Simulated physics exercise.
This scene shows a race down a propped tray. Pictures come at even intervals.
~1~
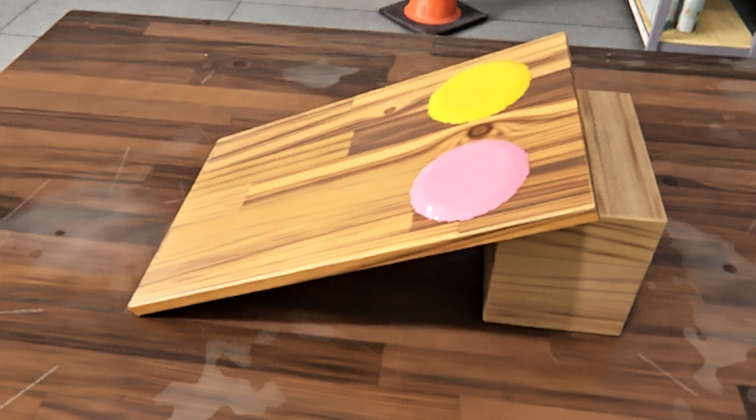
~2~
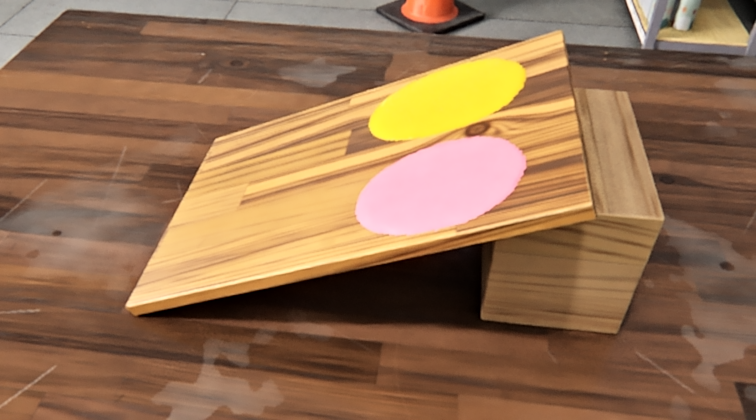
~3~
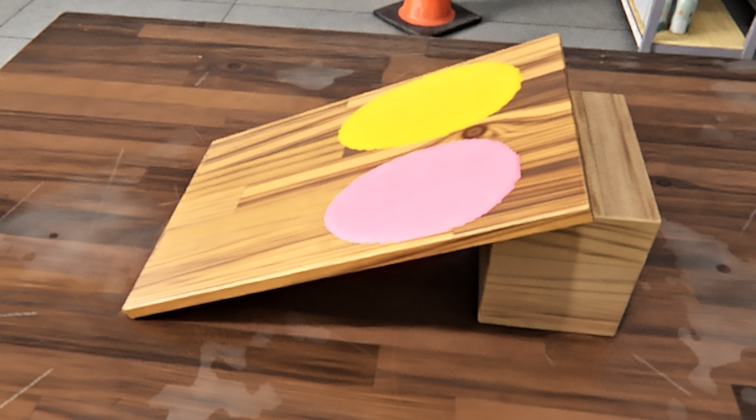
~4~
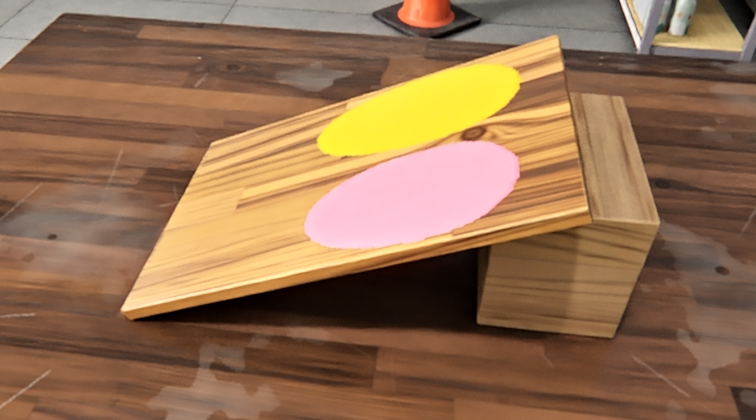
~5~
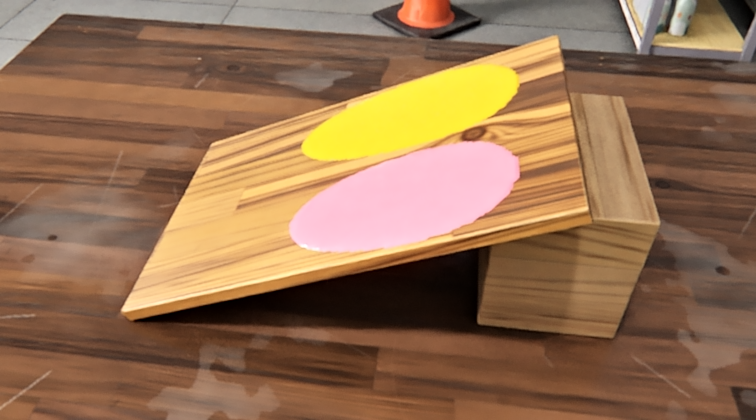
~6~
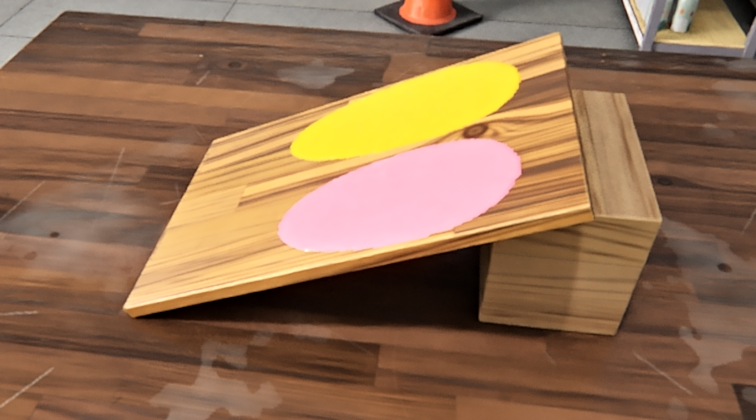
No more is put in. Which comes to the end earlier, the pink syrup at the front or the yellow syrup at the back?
Watch the one behind the other - it will make it down first.
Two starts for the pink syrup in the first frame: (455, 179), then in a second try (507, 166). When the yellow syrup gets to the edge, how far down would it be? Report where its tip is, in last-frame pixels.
(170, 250) and (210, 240).
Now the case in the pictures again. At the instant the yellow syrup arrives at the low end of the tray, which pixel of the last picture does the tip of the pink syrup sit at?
Tip position: Around (185, 246).
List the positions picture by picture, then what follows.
Tip of the pink syrup a quarter of the way down; tip of the yellow syrup (441, 100) a quarter of the way down, in the first picture.
Tip of the pink syrup (367, 199) half way down; tip of the yellow syrup half way down, in the second picture.
Tip of the pink syrup half way down; tip of the yellow syrup (351, 127) half way down, in the third picture.
Tip of the pink syrup (316, 216) half way down; tip of the yellow syrup half way down, in the fourth picture.
Tip of the pink syrup half way down; tip of the yellow syrup (315, 139) three quarters of the way down, in the fifth picture.
Tip of the pink syrup (292, 219) three quarters of the way down; tip of the yellow syrup three quarters of the way down, in the sixth picture.
Shortly, the pink syrup is three quarters of the way down; the yellow syrup is three quarters of the way down.
Then, the pink syrup is three quarters of the way down; the yellow syrup is close to the edge.
At the finish, the pink syrup is close to the edge; the yellow syrup is at the low edge.
